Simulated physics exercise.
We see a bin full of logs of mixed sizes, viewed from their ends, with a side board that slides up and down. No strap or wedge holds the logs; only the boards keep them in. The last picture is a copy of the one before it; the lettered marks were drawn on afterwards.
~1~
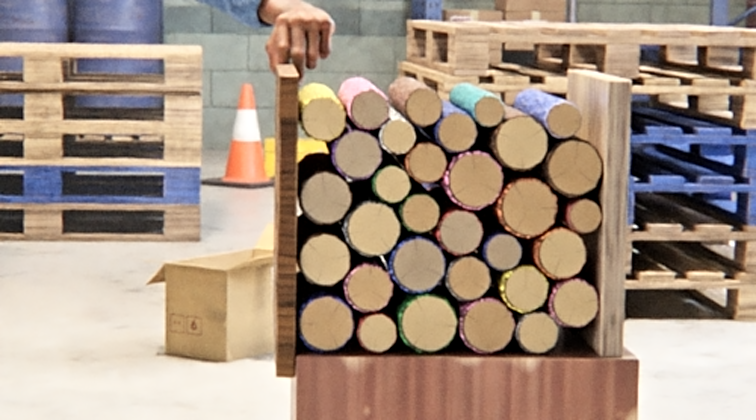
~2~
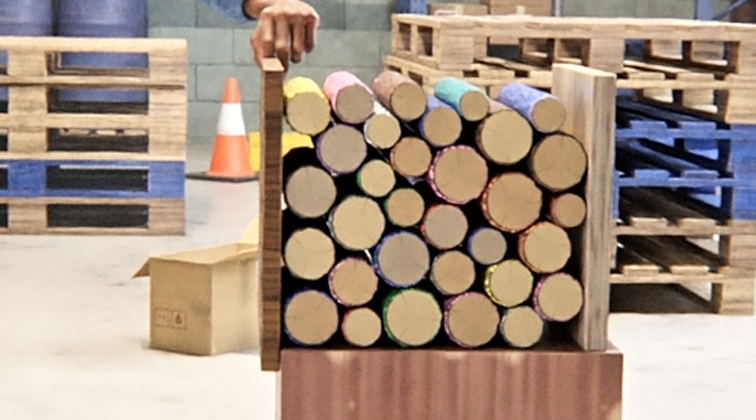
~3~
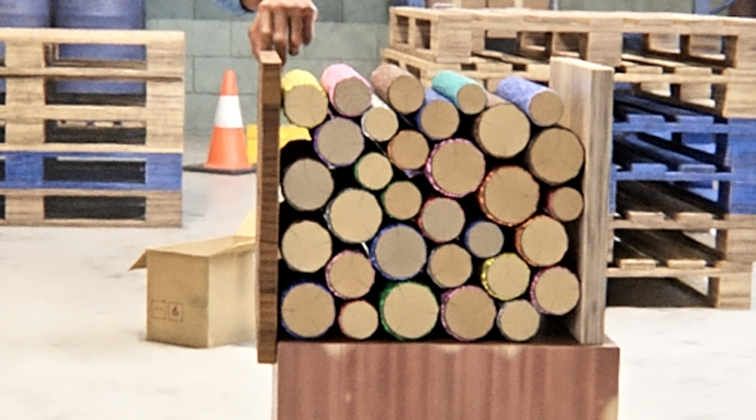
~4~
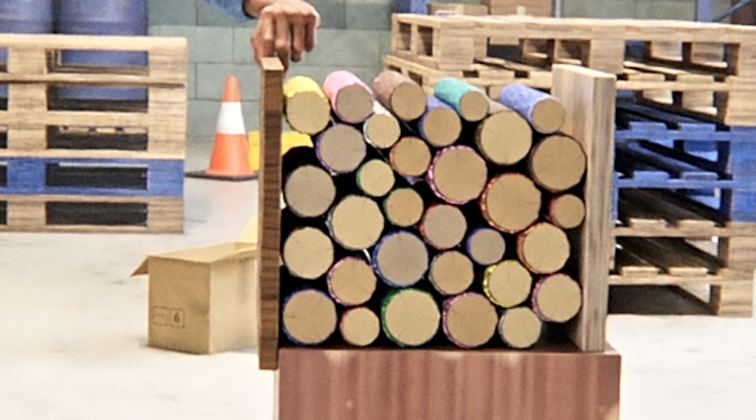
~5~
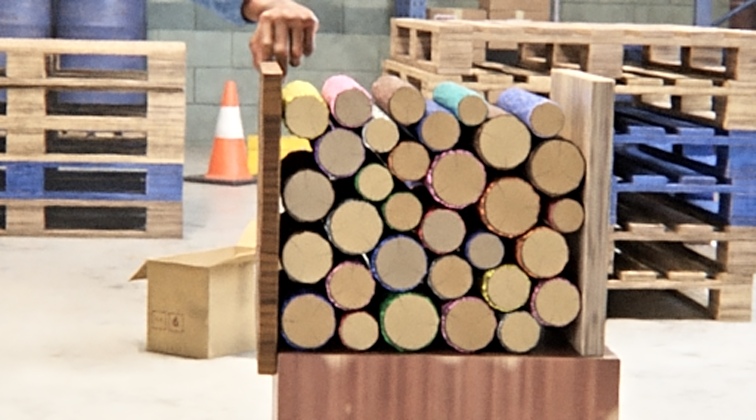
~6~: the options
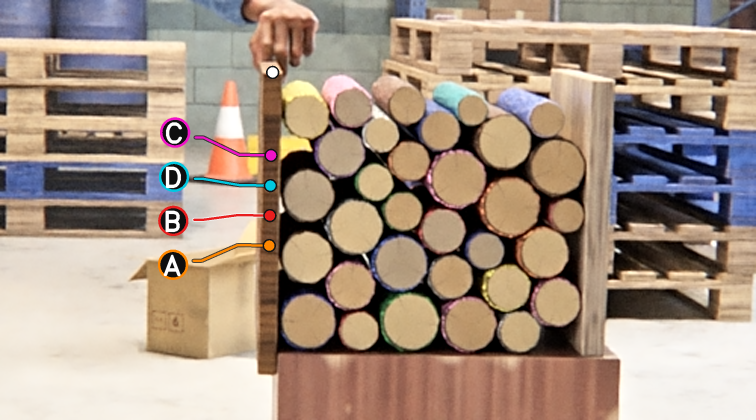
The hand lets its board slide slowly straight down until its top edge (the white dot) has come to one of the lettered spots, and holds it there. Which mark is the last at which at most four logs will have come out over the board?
Lower it to B and no more.
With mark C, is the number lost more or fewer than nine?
It loses fewer than nine.
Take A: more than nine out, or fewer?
It loses fewer than nine.
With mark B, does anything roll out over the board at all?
At B: Yes.
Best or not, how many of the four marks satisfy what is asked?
Three of them.
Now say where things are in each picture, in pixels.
The first frame shows a log (423, 107); side board (285, 208); a log (326, 324).
The second frame shows a log (311, 318); a log (353, 282).
The third frame shows a log (506, 277); a log (307, 185).
The fourth frame shows a log (569, 211); a log (307, 112).
The fifth frame shows a log (406, 106); side board (268, 206); a log (308, 322).
On the marked copy, A at (270, 246); B at (270, 216); C at (271, 155); D at (271, 186); the white dot at (273, 72).
Following B. Soon after the start, top of the board (281, 138).
Later, top of the board (280, 213).
In the end, top of the board (279, 215), two out over the board.
As for the rest, A more than four out over the board; C none out over the board; D none out over the board.
